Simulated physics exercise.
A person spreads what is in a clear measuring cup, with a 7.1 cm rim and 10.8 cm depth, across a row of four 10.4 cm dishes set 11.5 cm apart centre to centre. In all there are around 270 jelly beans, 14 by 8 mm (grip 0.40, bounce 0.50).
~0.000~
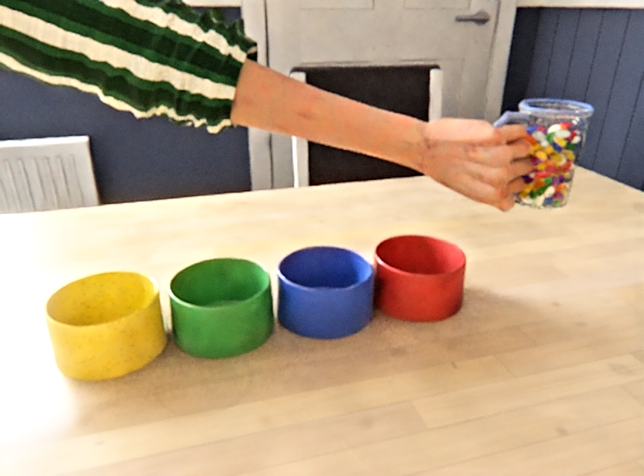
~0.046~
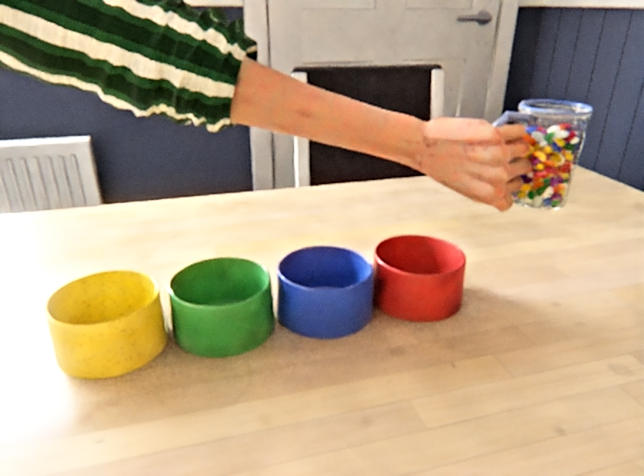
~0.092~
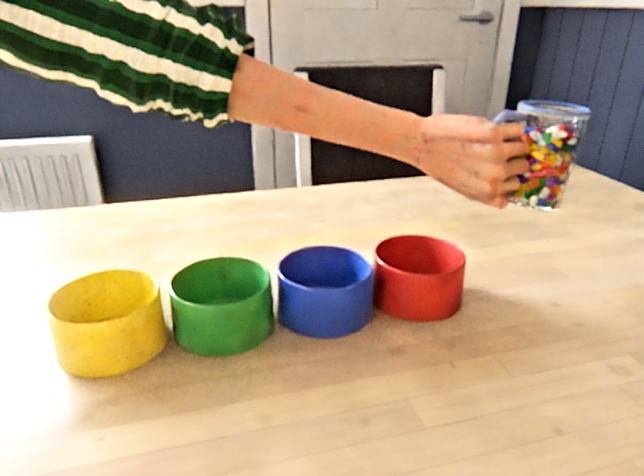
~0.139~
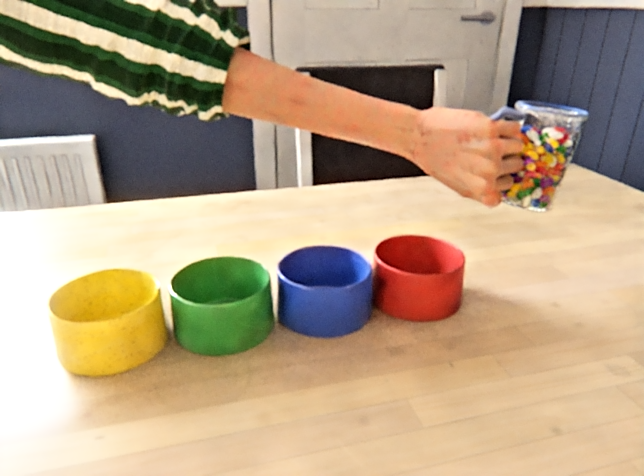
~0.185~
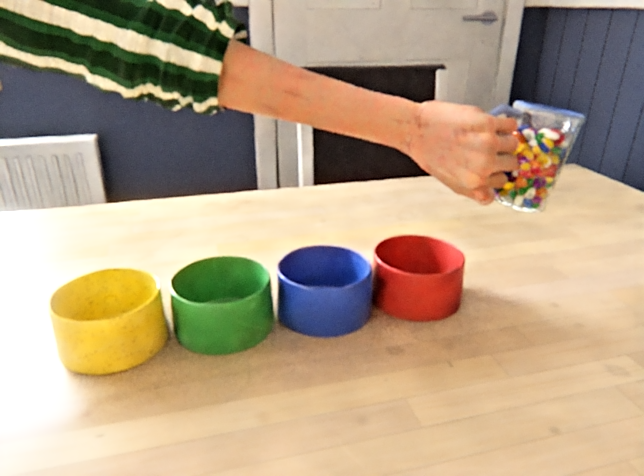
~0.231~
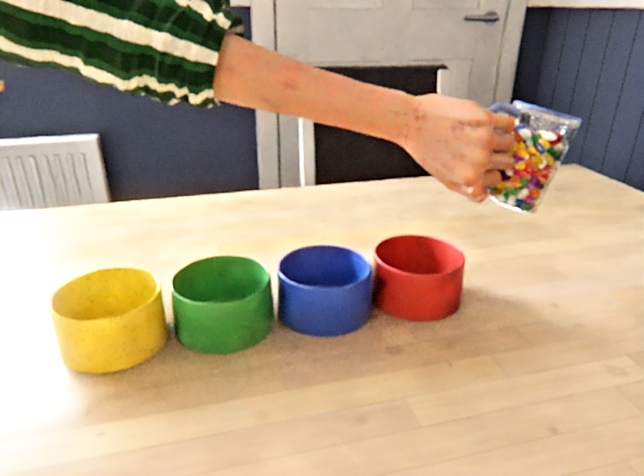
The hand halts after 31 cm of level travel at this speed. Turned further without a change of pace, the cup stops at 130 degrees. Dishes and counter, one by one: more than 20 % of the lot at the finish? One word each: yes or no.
Red: Yes; blue: No; green: No; yellow: No; counter: No.
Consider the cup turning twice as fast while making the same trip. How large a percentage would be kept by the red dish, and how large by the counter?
Then red 0 and counter 100.
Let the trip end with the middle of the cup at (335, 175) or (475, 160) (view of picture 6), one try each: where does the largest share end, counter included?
Red; counter.
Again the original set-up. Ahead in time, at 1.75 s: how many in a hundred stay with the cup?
0 %.
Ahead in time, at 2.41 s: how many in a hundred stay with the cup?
0 per cent.
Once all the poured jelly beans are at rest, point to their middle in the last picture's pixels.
Centre at rest, approx.: (413, 279) px.
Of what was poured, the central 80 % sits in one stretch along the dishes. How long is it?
6 cm, roughly.
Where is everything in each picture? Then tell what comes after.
Cup at (546, 155), tilt 0 degrees, lip at (582, 105), moved 0.0 cm; middle of the pieces at (545, 165); red dish at (420, 254); blue dish at (325, 267); green dish at (220, 281); yellow dish at (103, 297), in the first picture.
Cup at (545, 155), tilt 1 degrees, lip at (582, 106), moved 0.1 cm; middle of the pieces at (544, 165), in the second picture.
Cup at (542, 156), tilt 3 degrees, lip at (581, 108), moved 0.5 cm; middle of the pieces at (541, 166), in the third picture.
Cup at (537, 156), tilt 7 degrees, lip at (578, 111), moved 1.2 cm; middle of the pieces at (535, 166), in the fourth picture.
Cup at (532, 157), tilt 11 degrees, lip at (575, 114), moved 1.8 cm; middle of the pieces at (529, 167), in the fifth picture.
Cup at (527, 158), tilt 15 degrees, lip at (572, 118), moved 2.5 cm; middle of the pieces at (524, 167); red dish at (419, 254); blue dish at (325, 265); green dish at (221, 278); yellow dish at (107, 292). The cup turns about 90 degrees a second and travels 15 cm a second, in the sixth picture.
After 1.14 s, tilt 96 degrees; cup holds 100 %.
After 1.75 s, tilt 130 degrees; cup holds 0 %, red 95 %.
After 2.41 s, tilt 130 degrees; cup holds 0 %, red 95 %.
In the end, at 2.7 s, red 95 %, blue 0 %, green 0 %, yellow 0 %, counter 5 %.
